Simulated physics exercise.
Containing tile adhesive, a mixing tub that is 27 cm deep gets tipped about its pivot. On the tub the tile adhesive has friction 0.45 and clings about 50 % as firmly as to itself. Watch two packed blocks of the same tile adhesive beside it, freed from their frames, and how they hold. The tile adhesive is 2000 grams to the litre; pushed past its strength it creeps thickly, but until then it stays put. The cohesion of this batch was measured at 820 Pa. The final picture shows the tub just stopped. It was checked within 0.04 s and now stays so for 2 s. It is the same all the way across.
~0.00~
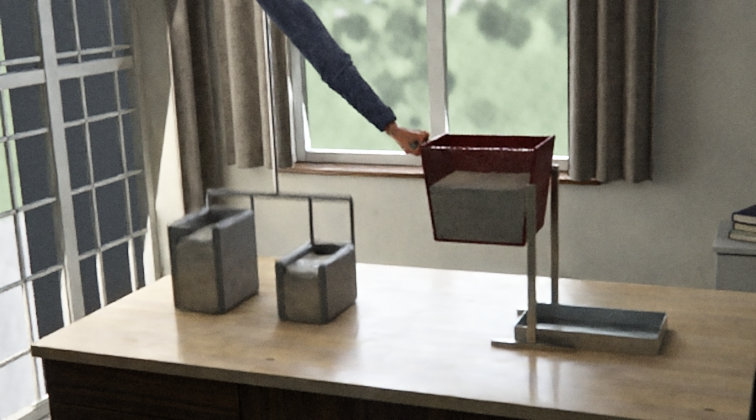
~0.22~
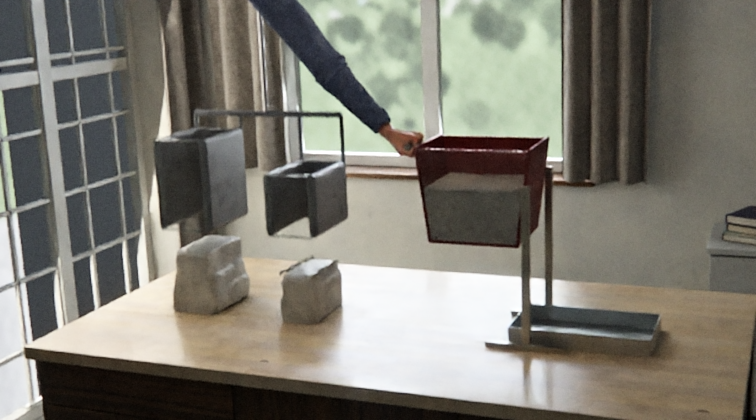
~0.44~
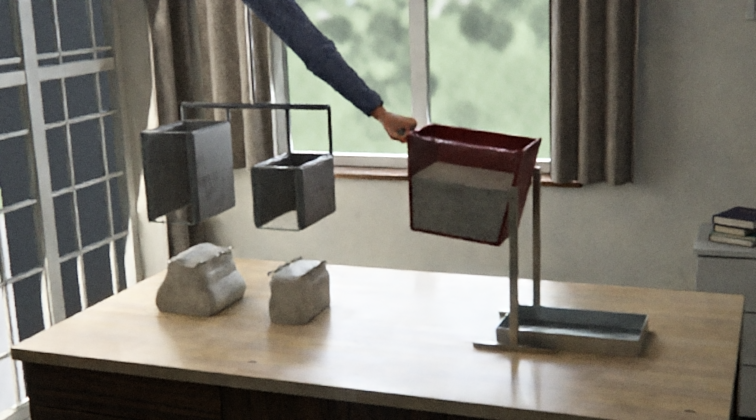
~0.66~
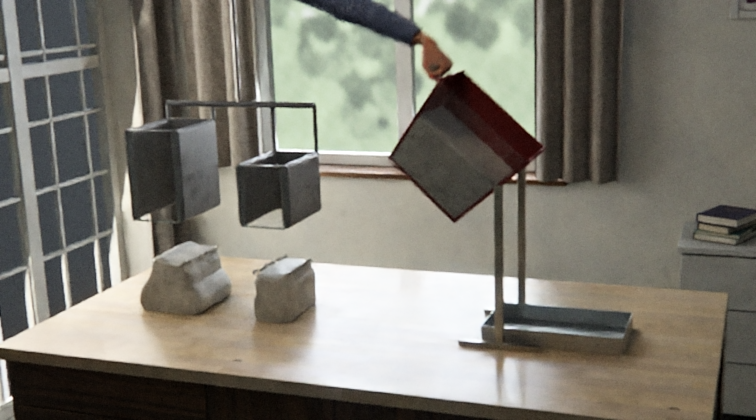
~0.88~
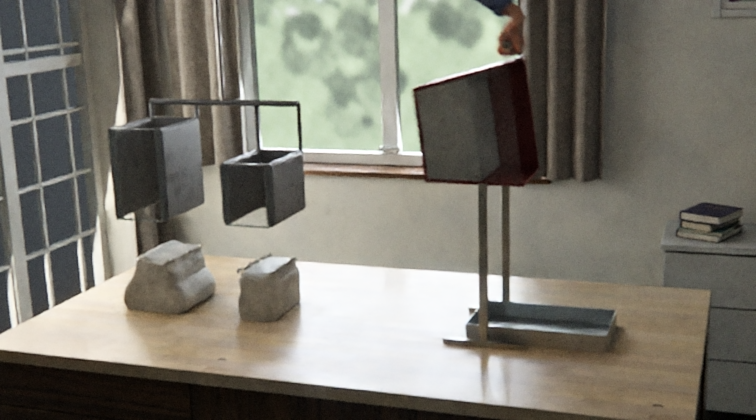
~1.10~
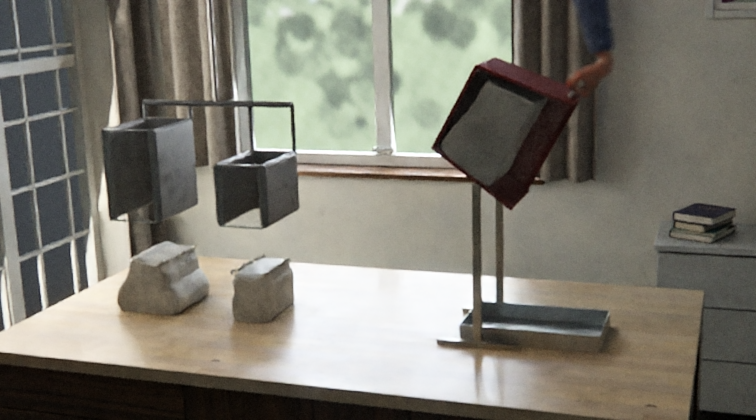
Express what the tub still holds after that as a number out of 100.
Something like 0 per cent.
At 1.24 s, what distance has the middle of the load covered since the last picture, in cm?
15 cm.
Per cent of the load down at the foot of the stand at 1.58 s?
By then close to 100 % is down.
After 1.24 s, the tub is at 119 degrees and holds 63 %.
After 1.41 s, the tub is at 119 degrees and holds 0 %.
After 1.58 s, the tub is at 119 degrees and holds 0 %.
After 1.75 s, the tub is at 119 degrees and holds 0 %.
After 3.10 s, at the end, the tub is at 119 degrees and holds 0 %.
